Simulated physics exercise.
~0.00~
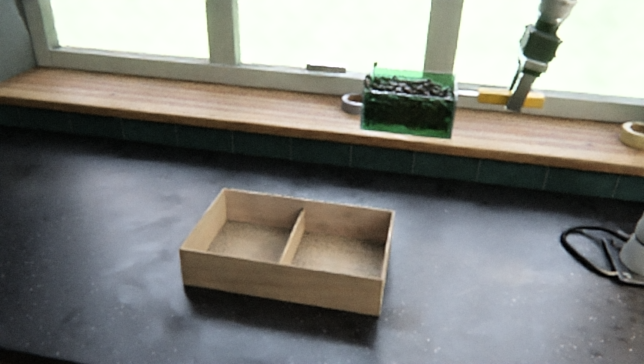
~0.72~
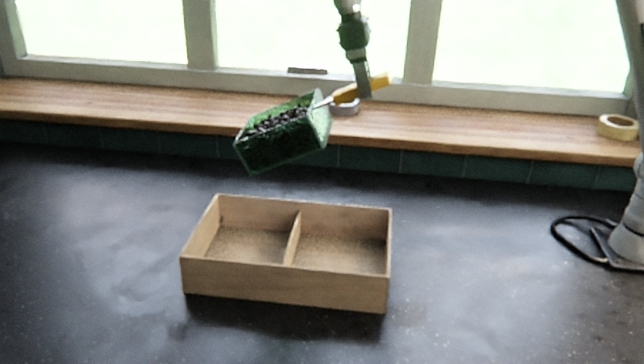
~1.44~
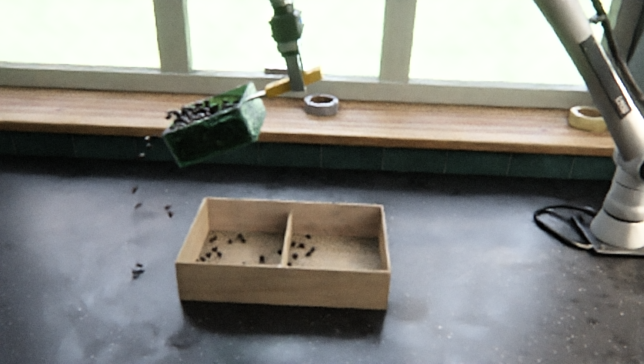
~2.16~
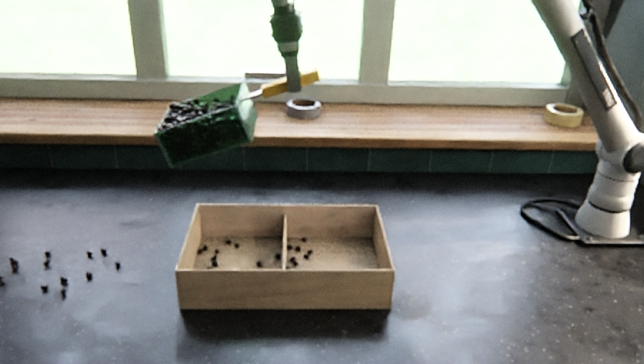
The video shows a robot gripper carrying a green box of dark beans left above a divided wooden crate and tilting it, scattering some into both compartments and onto the dark table at left, before ending with the box still tilted and mostly full.
